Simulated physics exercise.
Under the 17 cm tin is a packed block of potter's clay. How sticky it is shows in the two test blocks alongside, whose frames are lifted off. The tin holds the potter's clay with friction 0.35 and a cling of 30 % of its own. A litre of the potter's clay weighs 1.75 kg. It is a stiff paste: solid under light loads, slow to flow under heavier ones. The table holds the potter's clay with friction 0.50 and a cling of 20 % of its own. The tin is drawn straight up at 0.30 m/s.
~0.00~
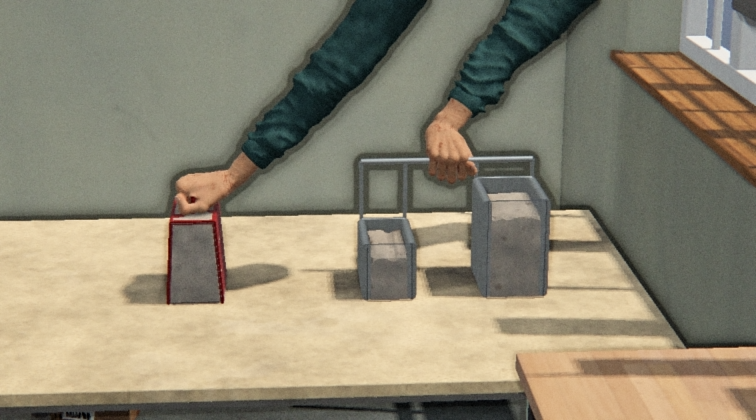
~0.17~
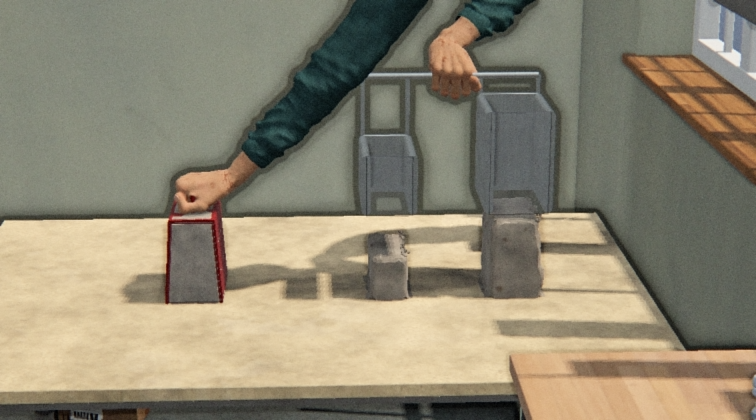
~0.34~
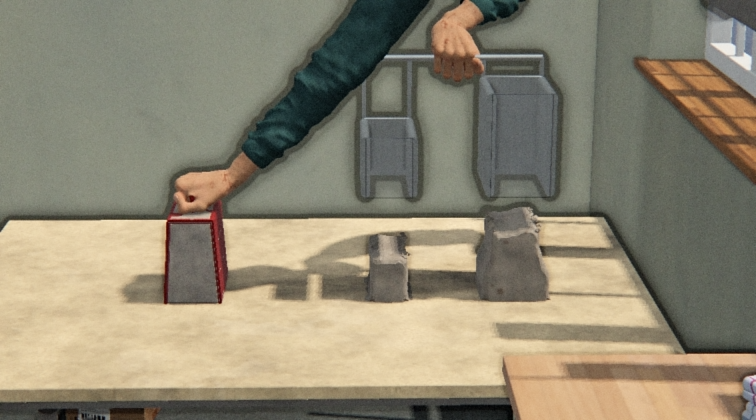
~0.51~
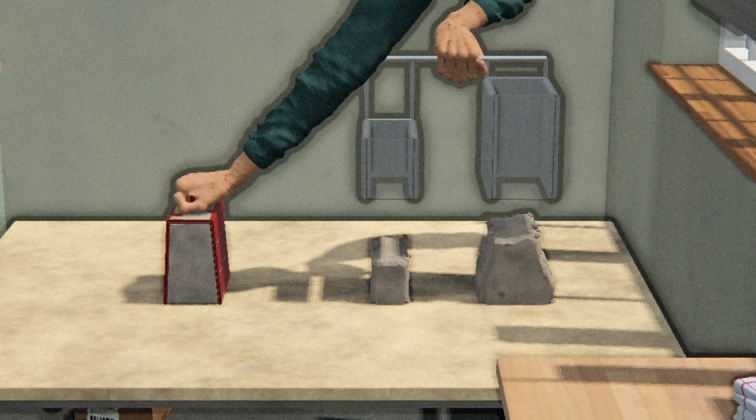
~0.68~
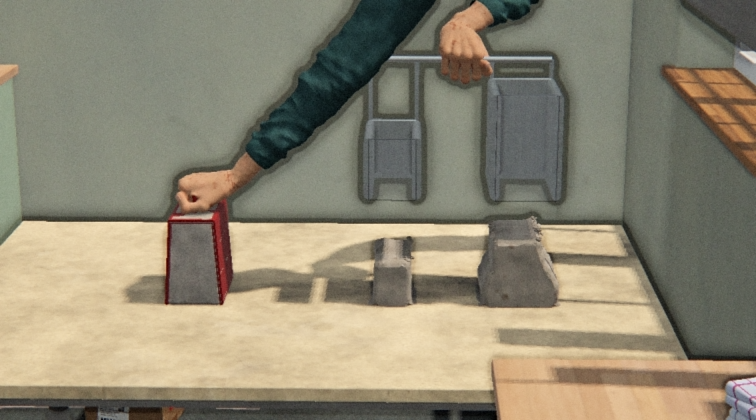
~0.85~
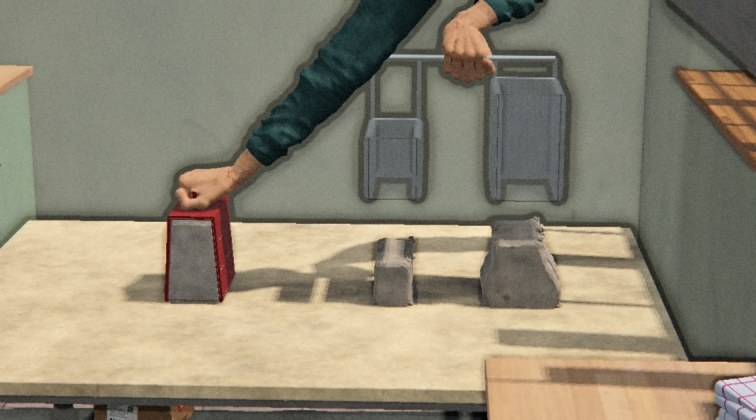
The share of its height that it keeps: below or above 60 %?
The result is above 60 %.
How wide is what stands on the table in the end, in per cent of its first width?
Roughly 130 %.
By 1.14 s, the tin is up by 8.7 cm.
By 1.48 s, the tin is up by 19 cm; what stands on the table is 86 % of the tin's depth.
By 1.83 s, the tin is up by 29 cm; what stands on the table is 85 % of the tin's depth.
By 2.17 s, the tin is up by 29 cm; what stands on the table is 84 % of the tin's depth.
By 3.10 s, at the end, the tin is up by 29 cm; what stands on the table is 82 % of the tin's depth.
